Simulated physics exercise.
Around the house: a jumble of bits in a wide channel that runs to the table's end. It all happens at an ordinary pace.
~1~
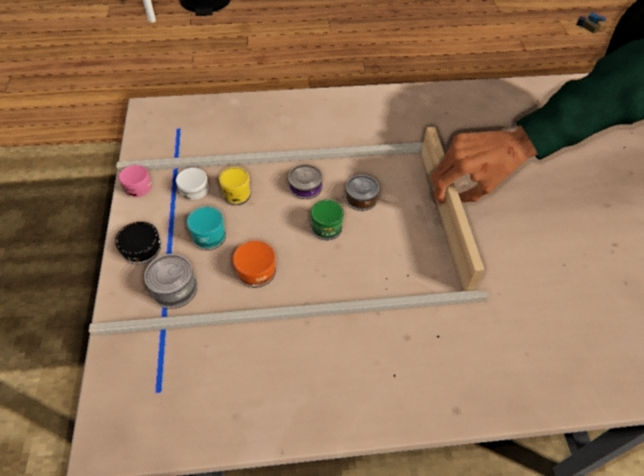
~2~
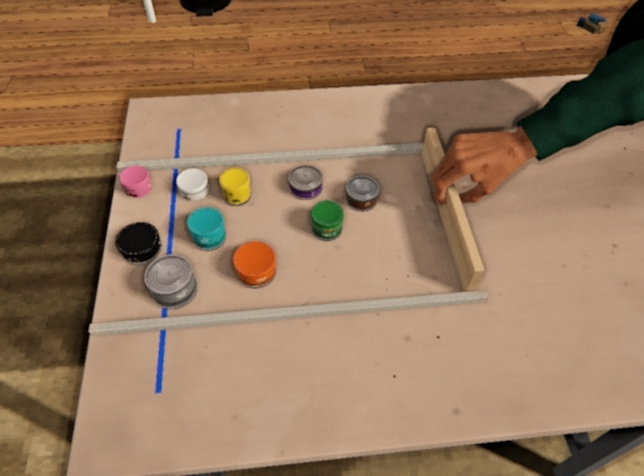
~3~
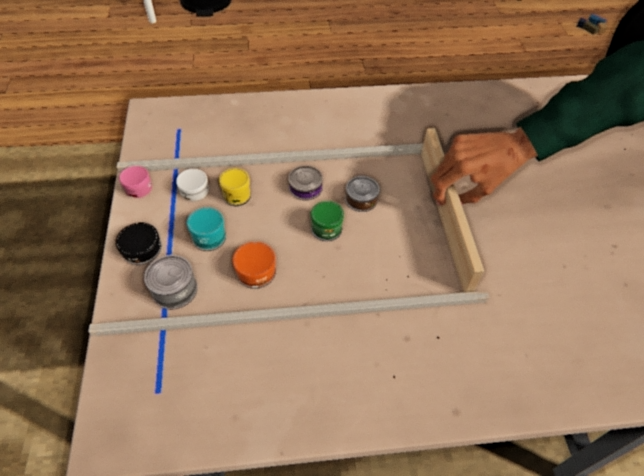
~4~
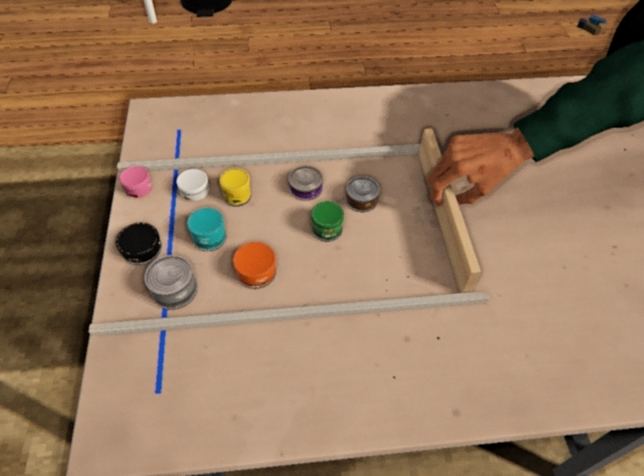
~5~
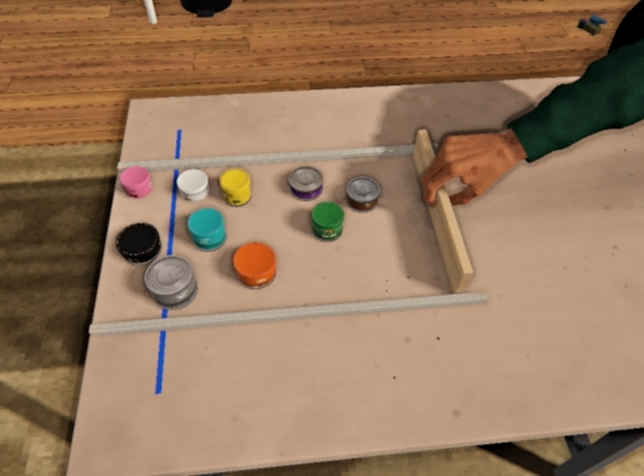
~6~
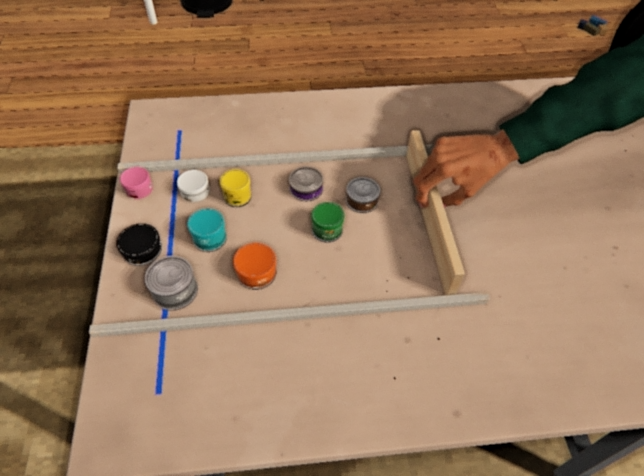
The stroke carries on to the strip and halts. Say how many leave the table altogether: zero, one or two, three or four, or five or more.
The number that fall off is one or two.
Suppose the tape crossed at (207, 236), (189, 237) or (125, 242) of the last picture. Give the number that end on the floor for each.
It would be 0, 1 and 6.
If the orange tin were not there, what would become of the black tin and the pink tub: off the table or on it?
The black tin drops off, the pink tub is lost.
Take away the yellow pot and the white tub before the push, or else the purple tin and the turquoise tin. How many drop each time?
The counts: 1 and 1.
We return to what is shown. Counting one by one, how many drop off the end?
In all, 2 of them.
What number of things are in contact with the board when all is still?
4 of them.
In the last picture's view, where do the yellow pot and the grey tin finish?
About (128, 199), and the other about (107, 300).
A little later, none off yet; pink tub at rest near (137, 183); black tin at rest near (140, 244); grey tin at rest near (172, 283).
Next, none off yet; pink tub at rest near (137, 183); black tin moving near (129, 246); grey tin shifted a little near (154, 287).
When it is over, the number that fall off is one or two; down, black tin and pink tub.
